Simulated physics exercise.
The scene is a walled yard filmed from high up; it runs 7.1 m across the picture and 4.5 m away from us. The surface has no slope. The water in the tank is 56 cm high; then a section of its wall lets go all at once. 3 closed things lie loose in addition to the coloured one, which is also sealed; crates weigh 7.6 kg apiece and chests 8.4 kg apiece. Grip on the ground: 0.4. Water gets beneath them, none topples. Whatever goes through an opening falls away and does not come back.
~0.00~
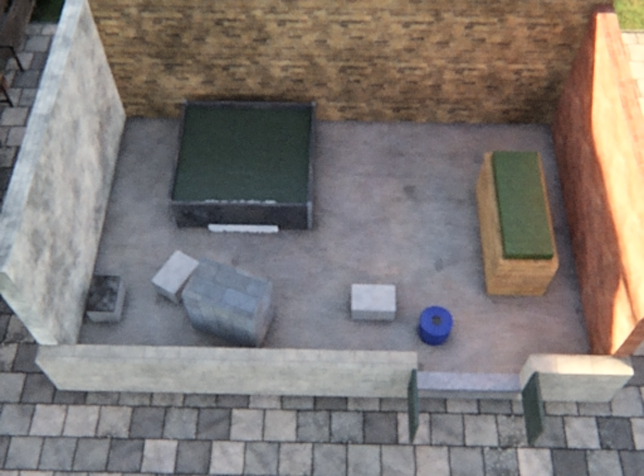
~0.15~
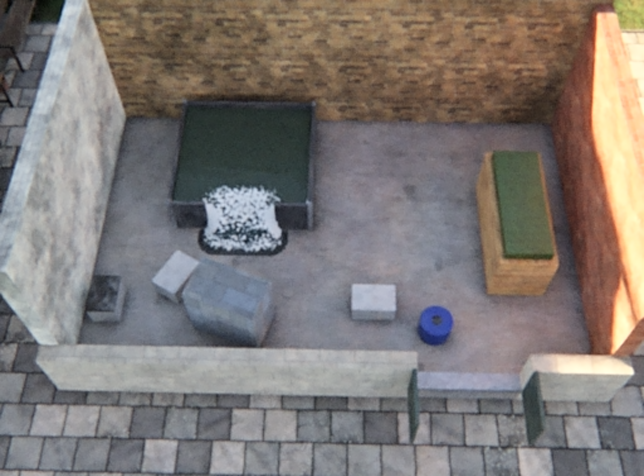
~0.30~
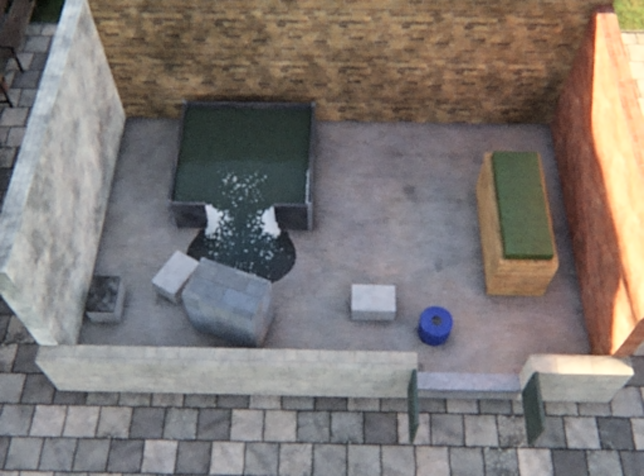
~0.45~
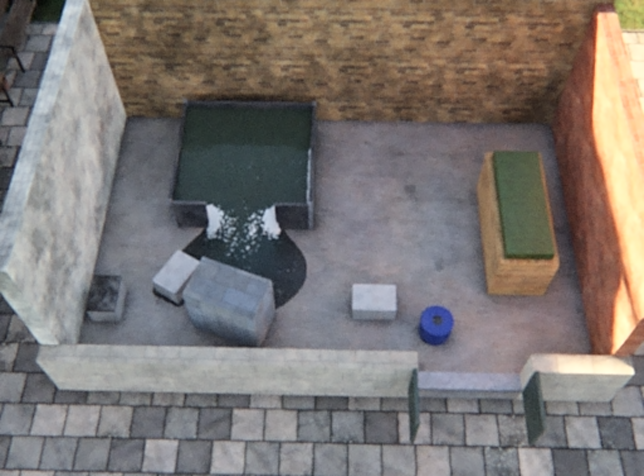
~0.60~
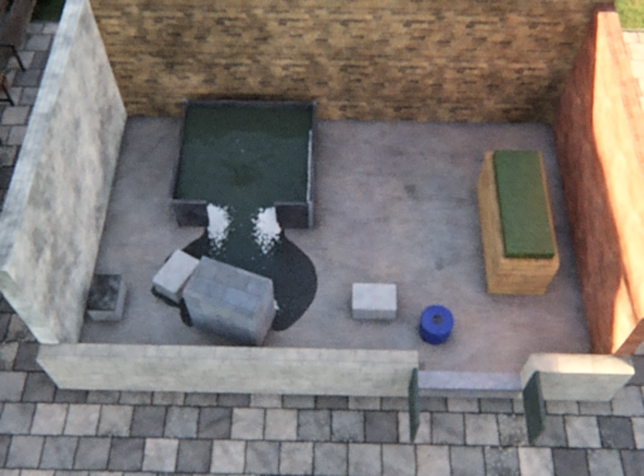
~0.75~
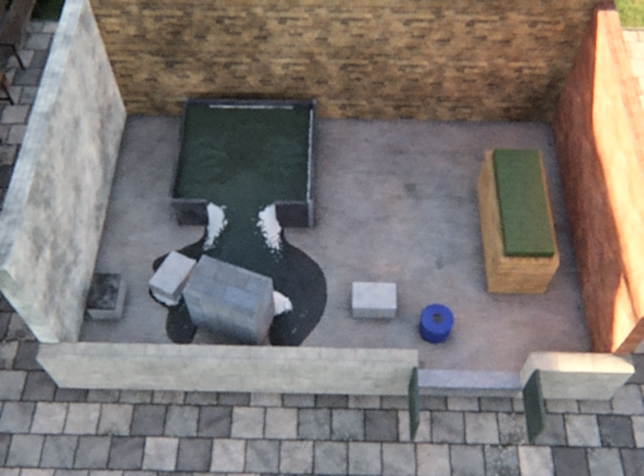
The footage shows a walled yard seen from above, where water pours from the front of a dark tank and spreads in a dark pool around the grey blocks nearby, while the blue tub stays in place.
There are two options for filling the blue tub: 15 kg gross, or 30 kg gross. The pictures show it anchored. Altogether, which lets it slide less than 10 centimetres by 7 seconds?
I would say neither option.
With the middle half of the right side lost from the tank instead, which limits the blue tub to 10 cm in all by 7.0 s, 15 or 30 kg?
So only the heavier pick.
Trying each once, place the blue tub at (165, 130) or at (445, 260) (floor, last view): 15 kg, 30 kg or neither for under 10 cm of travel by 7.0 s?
Respectively, second option only; first option suffices.
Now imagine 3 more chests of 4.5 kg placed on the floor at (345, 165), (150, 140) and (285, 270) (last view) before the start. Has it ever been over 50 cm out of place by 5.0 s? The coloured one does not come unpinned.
In that order: Not as far, then not as far, then farther.
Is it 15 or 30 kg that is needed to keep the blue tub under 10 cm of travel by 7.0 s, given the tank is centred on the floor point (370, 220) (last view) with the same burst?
Well, in that case even the heavier fails.
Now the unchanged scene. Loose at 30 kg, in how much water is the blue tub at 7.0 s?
Close to 6 cm deep.
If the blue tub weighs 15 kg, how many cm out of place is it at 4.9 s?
About 200 cm off its spot.
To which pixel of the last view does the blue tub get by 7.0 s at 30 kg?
Roughly at (475, 312) in the last view.
After 1.4 s the blue tub would be 0 cm from its start with 15 kg and 0 cm from its start with 30 kg; 0 cm of water round it then.
After 3.1 s the blue tub would be 130 cm from its start with 15 kg and 47 cm from its start with 30 kg; 7 cm of water round it then.
After 4.9 s the blue tub would be 183 cm from its start with 15 kg and 53 cm from its start with 30 kg; 6 cm of water round it then.
After 7.0 s the blue tub would be 227 cm from its start with 15 kg and 53 cm from its start with 30 kg; 6 cm of water round it then.
